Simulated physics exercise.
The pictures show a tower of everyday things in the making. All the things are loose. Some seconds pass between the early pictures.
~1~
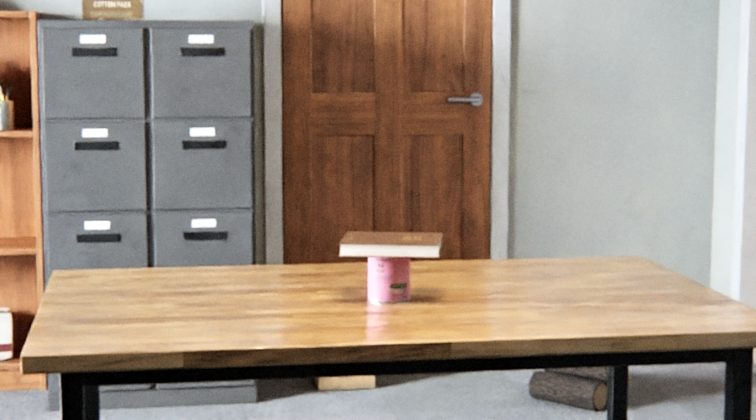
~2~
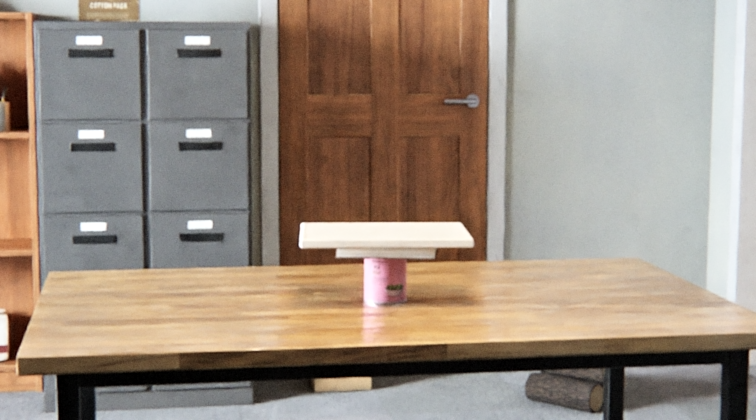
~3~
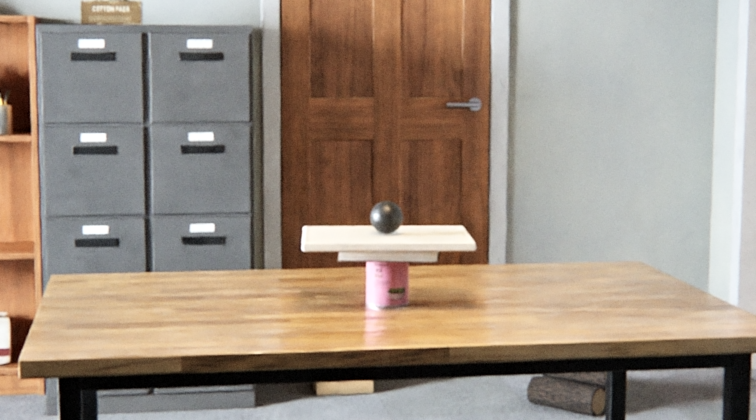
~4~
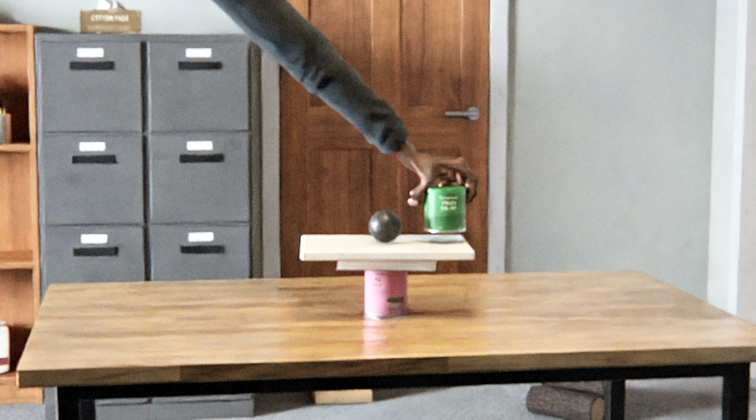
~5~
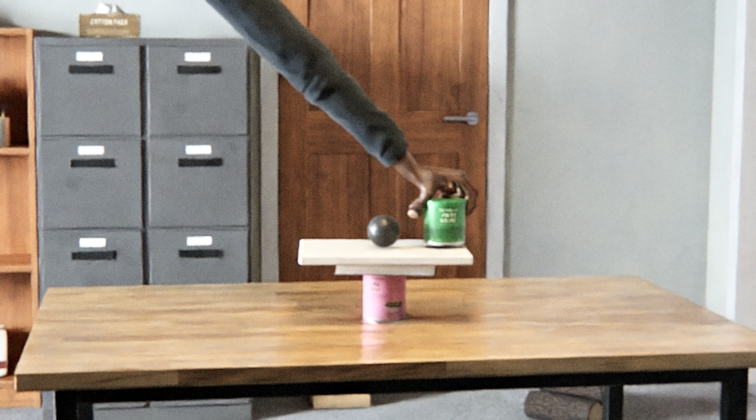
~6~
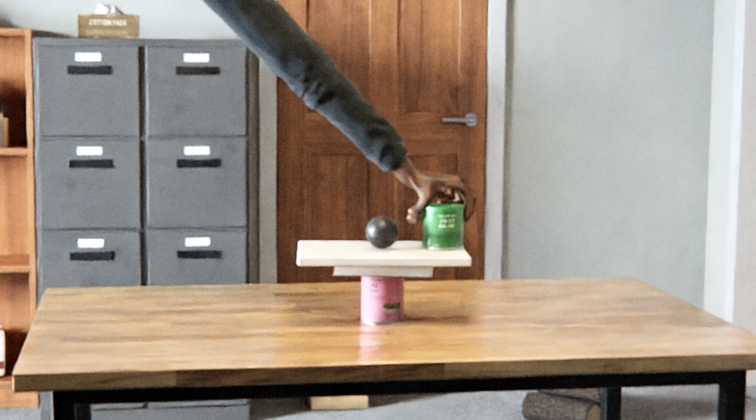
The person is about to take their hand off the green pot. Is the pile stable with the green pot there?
The pile keeps its balance.
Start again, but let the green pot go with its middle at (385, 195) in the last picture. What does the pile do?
Then it gives way.
Then, 0.80 s after the last picture, nothing has stirred.
Then, 2.00 s after the last picture, green pot resting near (444, 227).
At rest, all 5 in place. Seen from the same camera at the end, green pot near (444, 227). The pile stays up.
